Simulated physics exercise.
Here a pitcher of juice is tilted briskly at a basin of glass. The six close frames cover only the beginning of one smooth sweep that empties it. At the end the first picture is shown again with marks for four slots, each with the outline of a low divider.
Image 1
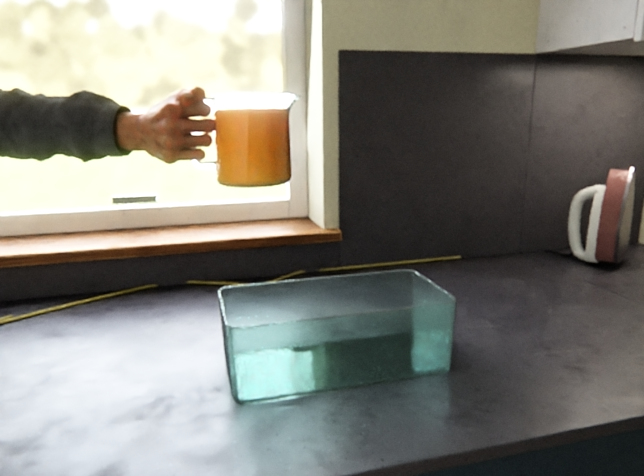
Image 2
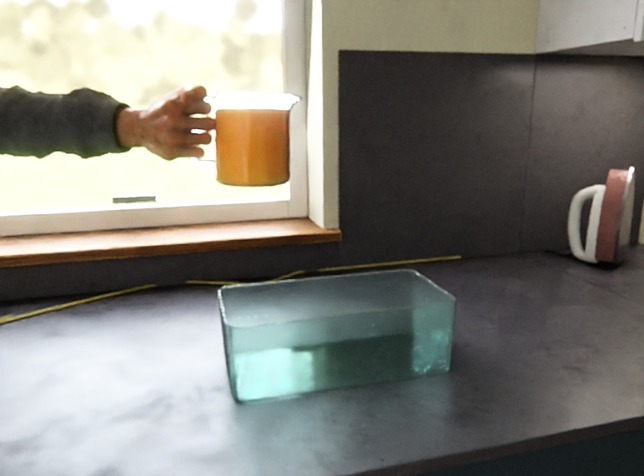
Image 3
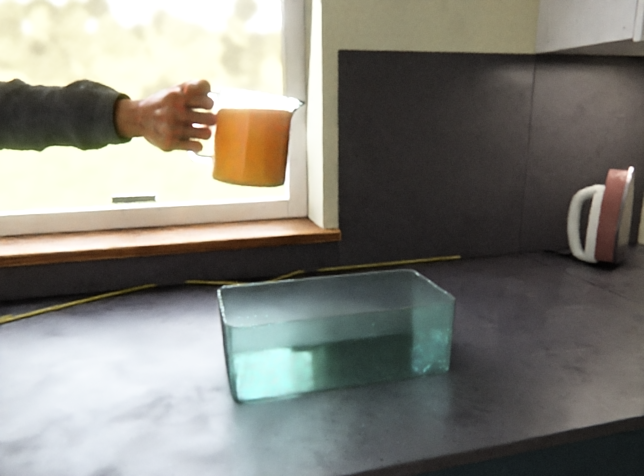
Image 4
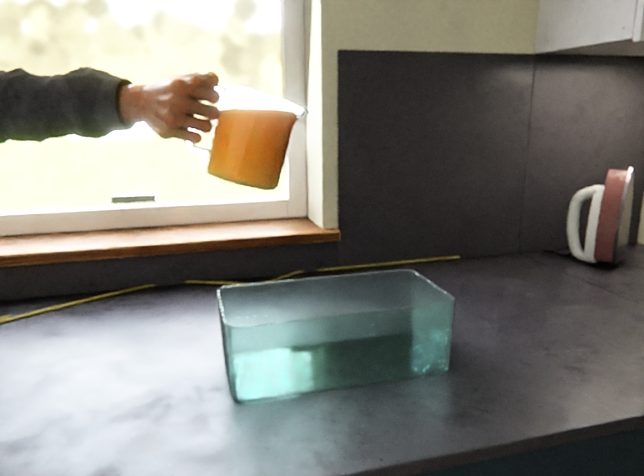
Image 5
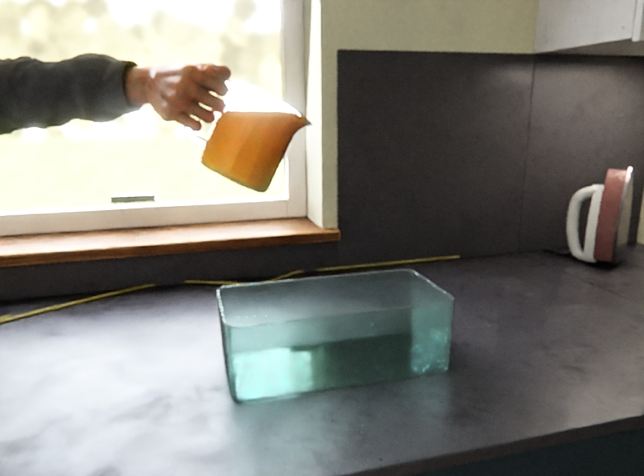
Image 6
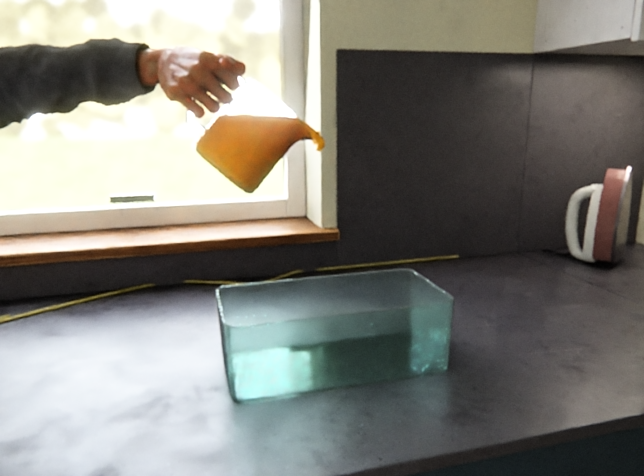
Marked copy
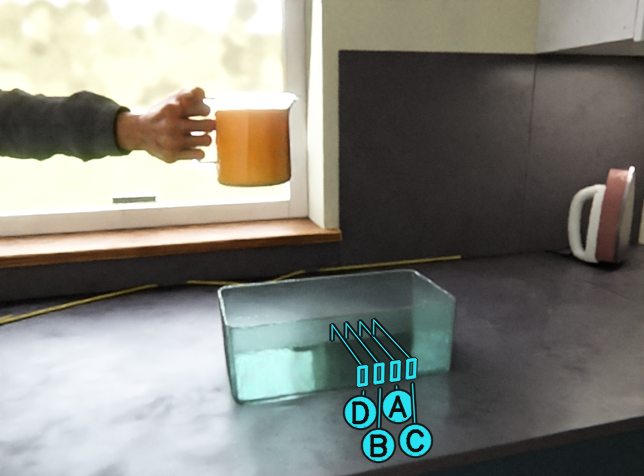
A hand in a dark sleeve, reaching in from the left, holds a clear pitcher of orange juice upright, then tilts it briskly rightward until juice slips over the lip. Below it, a clear rectangular glass basin holding pale blue-green liquid sits on a dark grey counter, with a white and reddish kettle at right. The fixed view looks slightly down across a kitchen, a bright window behind the hand.
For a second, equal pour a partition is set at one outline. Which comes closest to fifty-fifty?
It is B.
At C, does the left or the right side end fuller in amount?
The left side.
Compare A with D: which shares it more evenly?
That would be D.
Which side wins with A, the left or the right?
The left side.
On the marked copy, A at (396, 385); B at (380, 388); C at (412, 383); D at (363, 391).
With A, about 77 % ends left of the wall and 13 % right of it; 11 % is lost outside.
With B, about 51 % ends left of the wall and 44 % right of it; 5 % is lost outside.
With C, about 79 % ends left of the wall and 12 % right of it; 9 % is lost outside.
With D, about 35 % ends left of the wall and 61 % right of it; 4 % is lost outside.
